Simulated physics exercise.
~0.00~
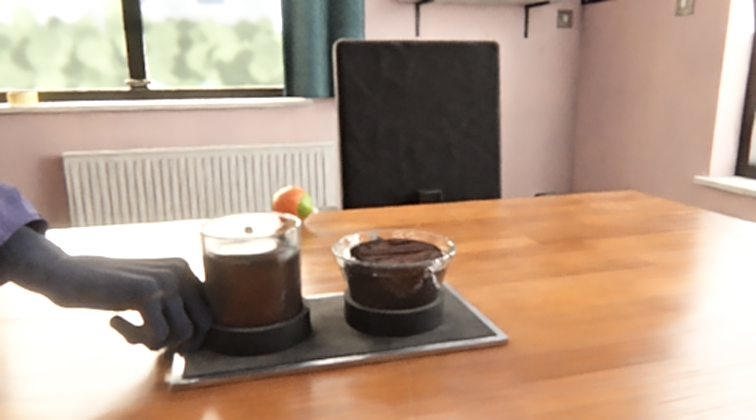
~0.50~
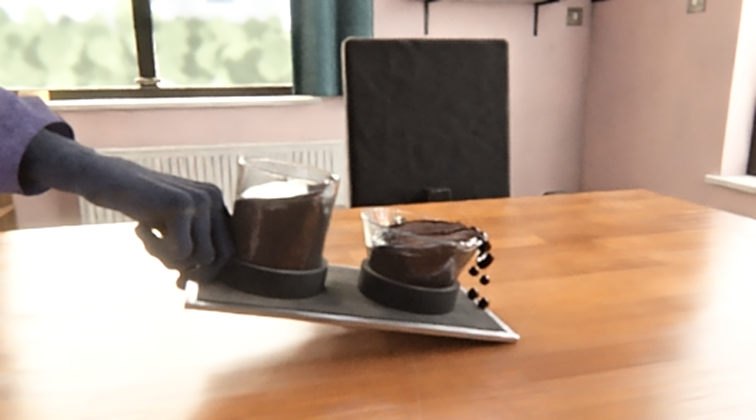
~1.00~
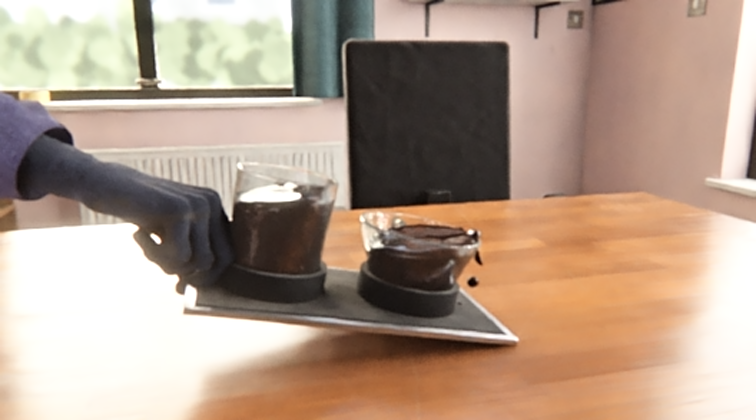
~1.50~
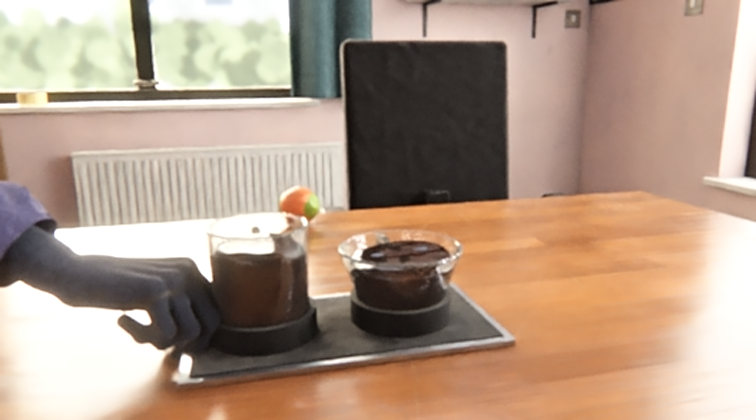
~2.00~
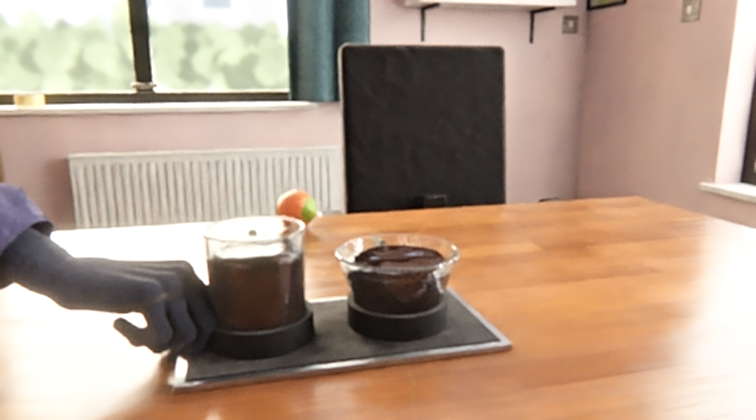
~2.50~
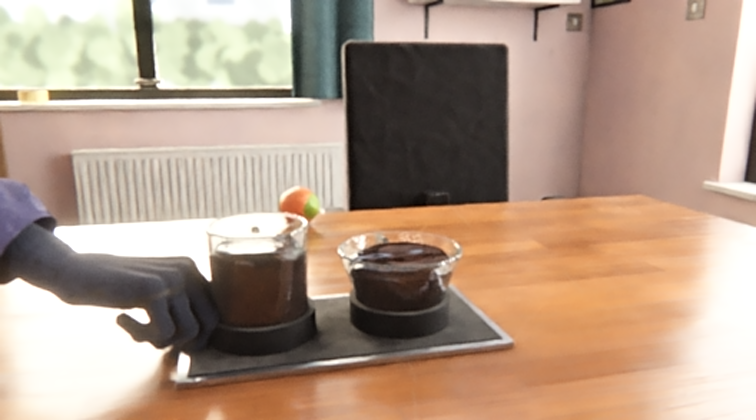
In a bright room with pink walls, a white radiator and a dark chair, a slightly swaying camera looks across a polished wooden table. A dark grey tray with a pale rim carries a taller glass mug on the left and a wider, shallower glass cup on the right, both holding dark coffee in black holders. A dark hand in a purple sleeve lifts the tray's left edge, and dark drops spill over the right cup's rim. The hand lowers the tray flat again. Both vessels stay upright in their holders, the mug having spilled nothing.
